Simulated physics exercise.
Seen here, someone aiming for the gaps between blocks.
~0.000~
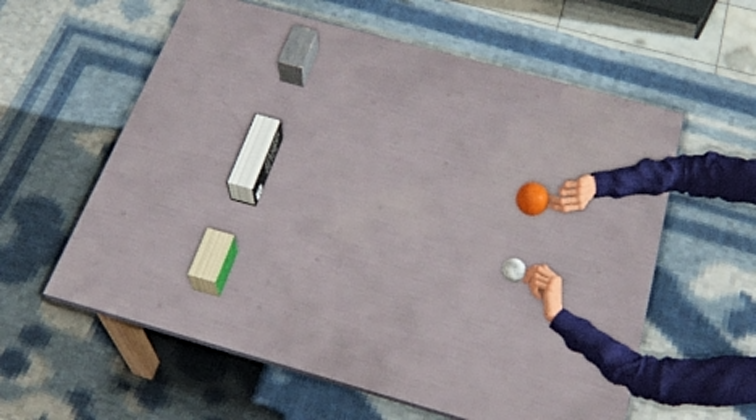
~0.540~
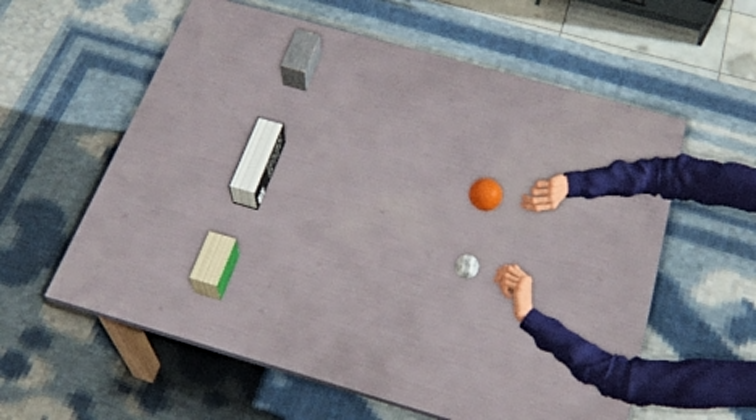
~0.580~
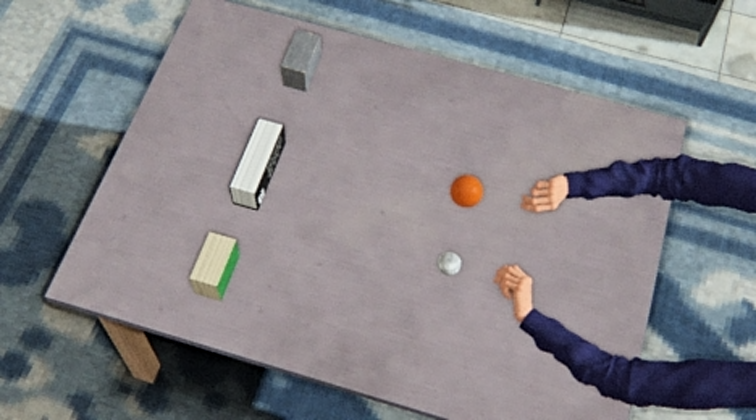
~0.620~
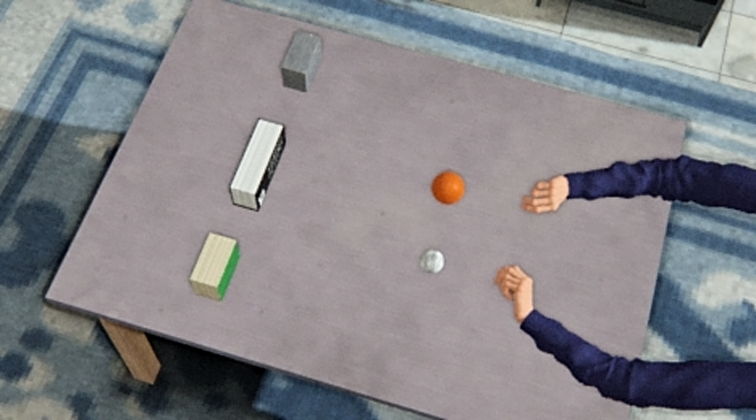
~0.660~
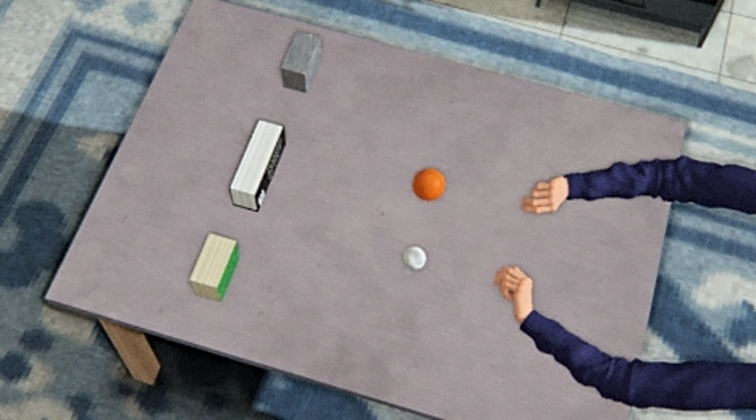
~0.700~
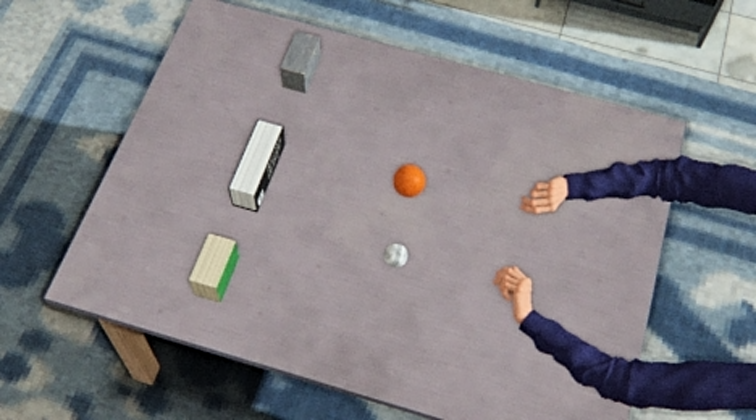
An orange and a small white ball, released by two hands at the right of a table, roll steadily leftward side by side across the surface, while the hands stay behind and three blocks stand still at the left.
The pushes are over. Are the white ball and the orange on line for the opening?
In the end the white ball rolls through, the orange bounces off.
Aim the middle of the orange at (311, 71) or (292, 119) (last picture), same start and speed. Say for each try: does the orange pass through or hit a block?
The orange does not get past; makes the gap.
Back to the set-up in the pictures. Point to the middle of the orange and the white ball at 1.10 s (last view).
The orange around (306, 164); the white ball around (225, 223).
After 1.10 s, white ball heading on near (225, 223); orange coming back near (306, 164).
After 1.70 s, white ball heading on near (20, 237); orange coming back near (337, 188).
By the end (2.3 s), the white ball passes through its gap; the orange hits a block.
